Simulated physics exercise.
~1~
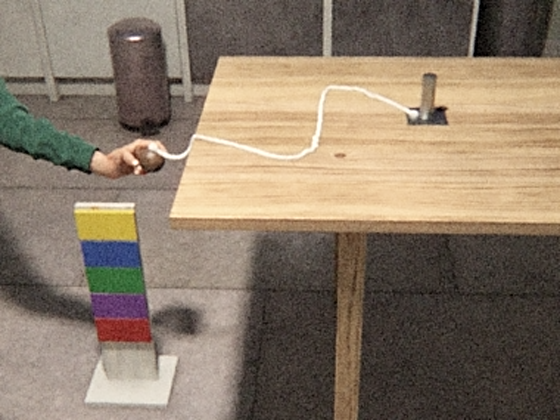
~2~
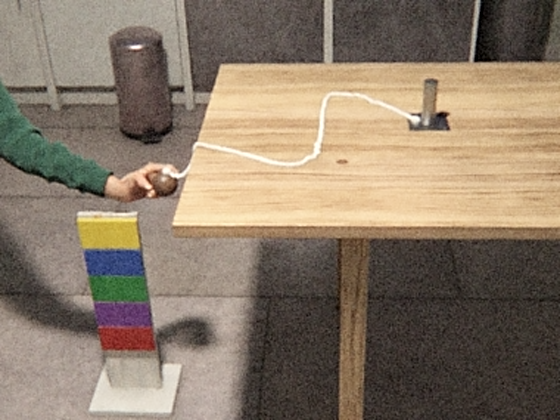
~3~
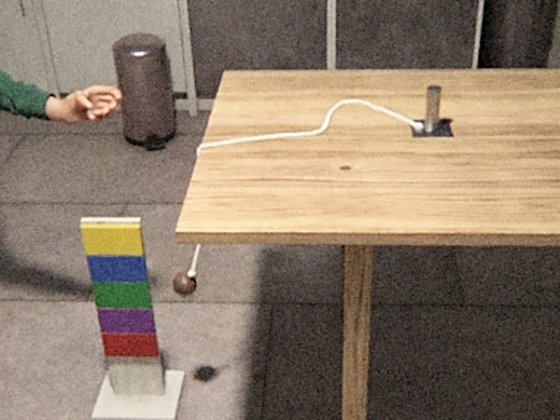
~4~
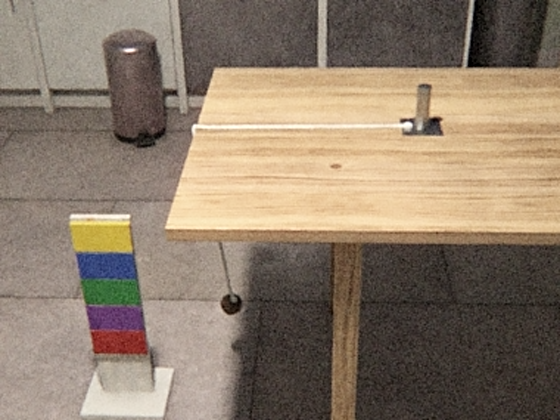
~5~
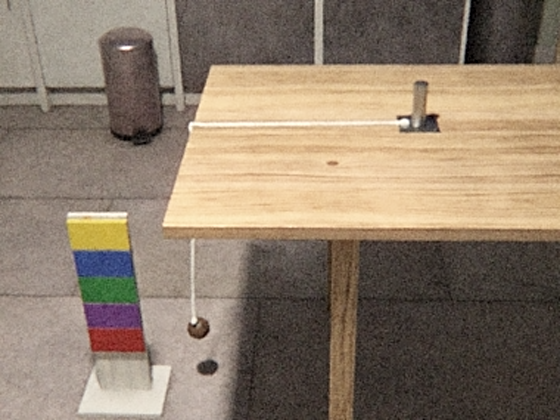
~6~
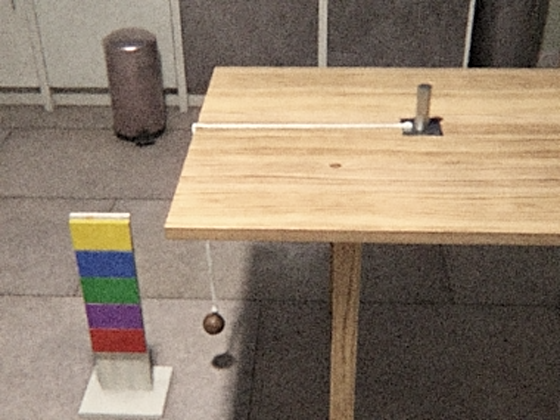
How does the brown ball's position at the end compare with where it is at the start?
At the start the ball is held in a hand just off the left end of the table, near the height of the tabletop. By the end it is lower and further right, hanging from its cord below the table's edge, level with the red band.
